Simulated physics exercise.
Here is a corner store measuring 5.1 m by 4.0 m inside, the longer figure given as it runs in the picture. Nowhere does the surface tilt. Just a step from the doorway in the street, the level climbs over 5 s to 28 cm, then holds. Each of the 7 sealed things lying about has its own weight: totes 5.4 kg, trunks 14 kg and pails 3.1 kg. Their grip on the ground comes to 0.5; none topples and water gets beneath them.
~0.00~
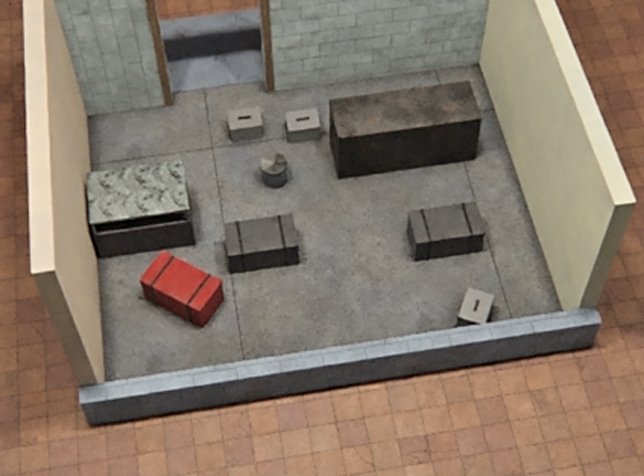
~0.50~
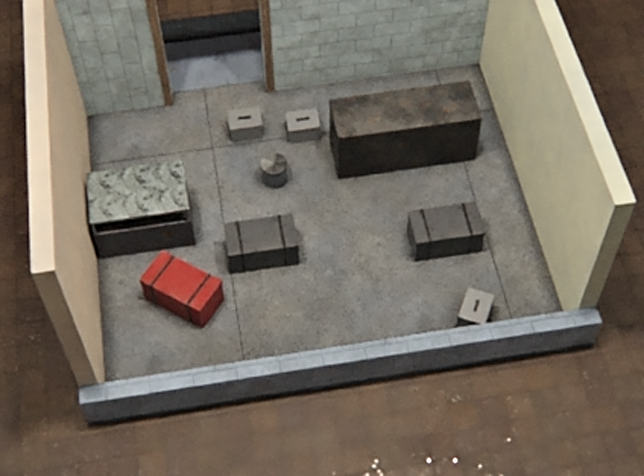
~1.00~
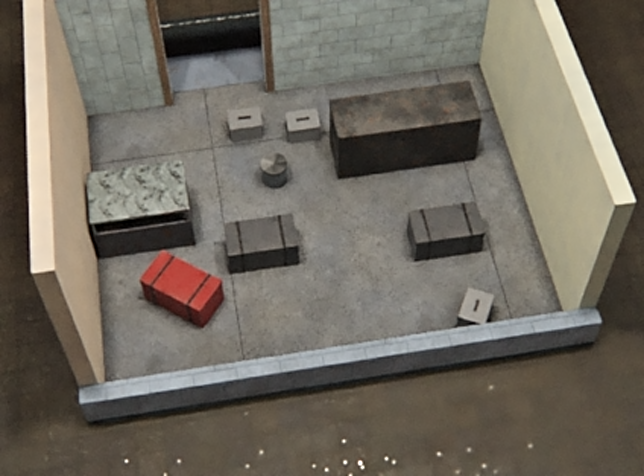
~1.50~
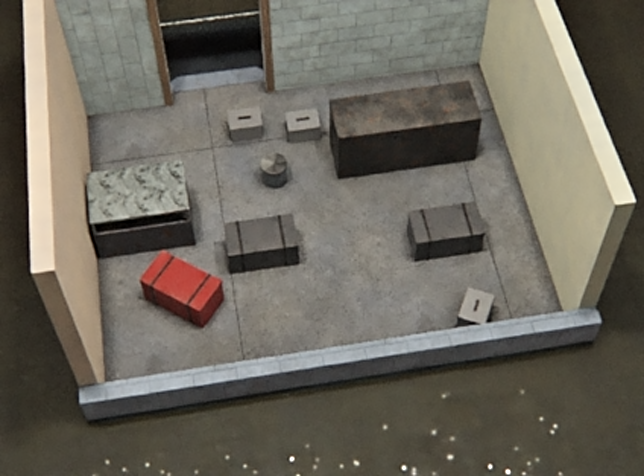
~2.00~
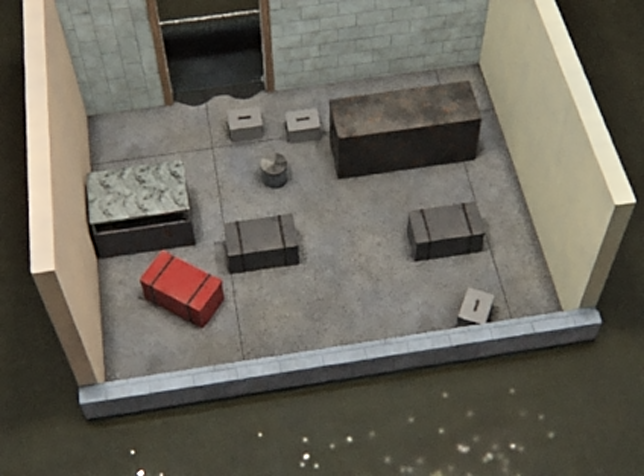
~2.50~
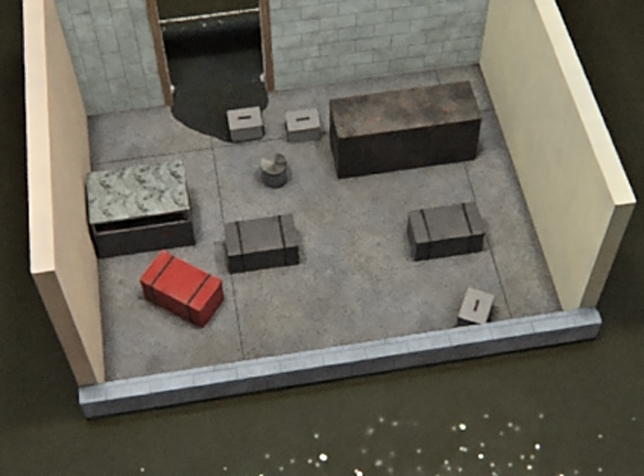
At the start, a roofless room holding a red trunk, grey trunks and smaller items stands on dry reddish paving. Dark water then covers the paving outside, glints appearing in front, and rises in the back doorway. Finally it spreads a short way across the floor inside, while the objects stay still.
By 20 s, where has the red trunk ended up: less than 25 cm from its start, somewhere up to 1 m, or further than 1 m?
It is pushed a bit.
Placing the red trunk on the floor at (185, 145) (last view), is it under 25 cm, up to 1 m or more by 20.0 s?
What happens is it creeps a short distance.
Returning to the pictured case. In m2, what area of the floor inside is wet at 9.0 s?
At that time the wet patch spans about 19 m2.
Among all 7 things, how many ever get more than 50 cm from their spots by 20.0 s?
My count gives 7.
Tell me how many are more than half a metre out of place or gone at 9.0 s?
I make it 4.
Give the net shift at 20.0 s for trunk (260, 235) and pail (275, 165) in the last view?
250 cm and 150 cm respectively.
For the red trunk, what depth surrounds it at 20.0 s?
The depth there is around 21 cm.
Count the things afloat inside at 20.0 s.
My tally comes to 7.
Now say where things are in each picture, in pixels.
The first picture shows the red trunk at (181, 280), on the bottom; water covers 0.0 m2; 0 of 7 have shifted.
The second picture shows the red trunk at (181, 280), on the bottom; water covers 0.0 m2; 0 of 7 have shifted.
The third picture shows the red trunk at (181, 280) rests on the ground; water covers 0.0 m2; 0 of 7 have shifted.
The fourth picture shows the red trunk at (181, 280), on the bottom; 0.0 m2 under water; 0 of 7 have shifted.
The fifth picture shows the red trunk at (181, 280) rests on the ground; water covers 0.0 m2; 0 of 7 have shifted.
The sixth picture shows the red trunk at (181, 280) rests on the ground; water covers 0.6 m2; 0 of 7 have shifted.
After 4.0 s the red trunk is near (181, 280), 0.0 m from its start, aground; 0 afloat.
After 9.0 s the red trunk is near (149, 275), 0.3 m from its start, afloat; 4 afloat.
After 16.0 s the red trunk is near (150, 314), 0.6 m from its start, afloat; 7 afloat.
After 20.0 s the red trunk is near (157, 325), 0.7 m from its start, afloat; 7 afloat.
